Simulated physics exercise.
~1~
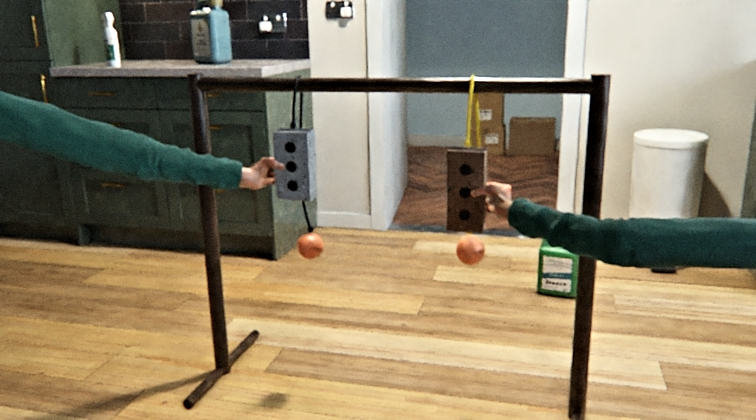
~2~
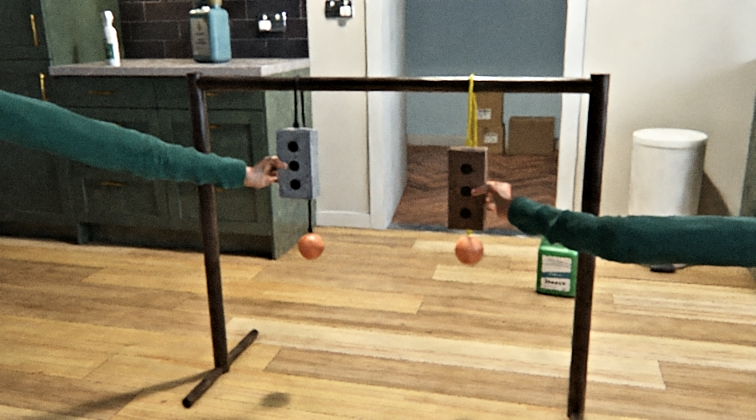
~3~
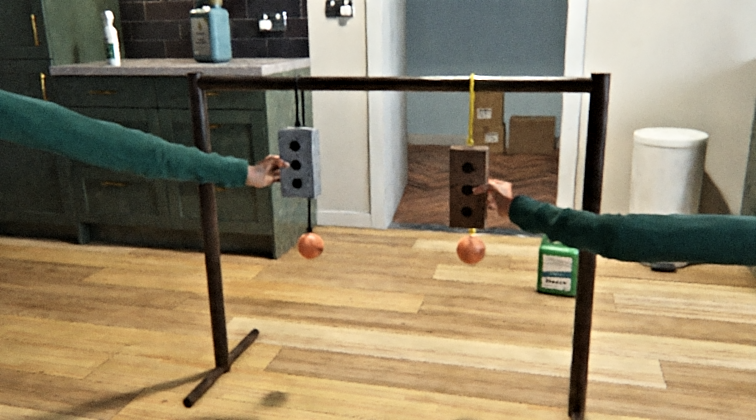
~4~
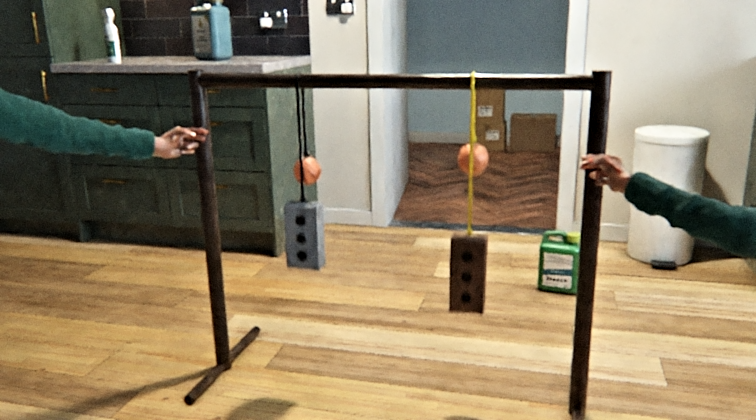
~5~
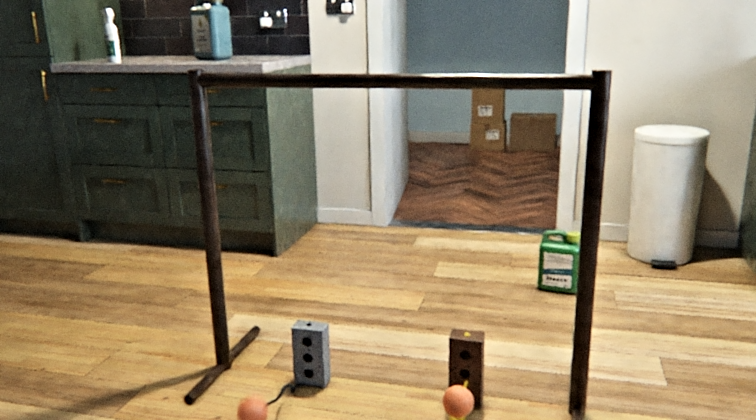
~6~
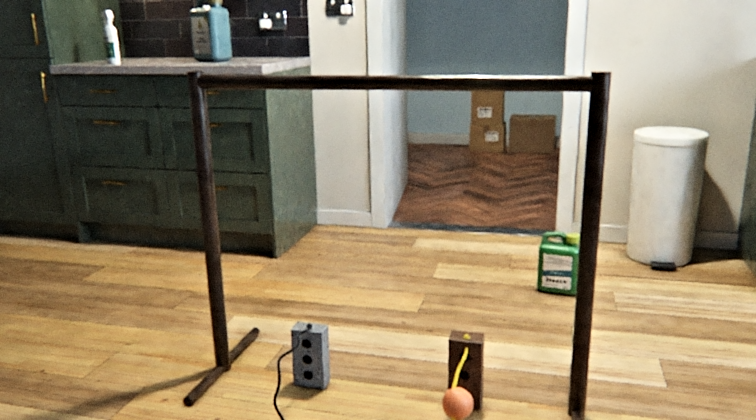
Two green-sleeved arms reach in from either side of a kitchen, seen from the front in a slightly swaying view, each steadying a block hung from a dark frame. The grey paver hangs on a black cord at left and the brown brick on a yellow cord at right, with an orange ball below each. The hands let go and draw back, and both blocks drop while the oranges rise. Blocks, cords and oranges then come down off the bar. Finally both blocks stand on the wooden floor, the right orange before the brick, the left orange out of sight.
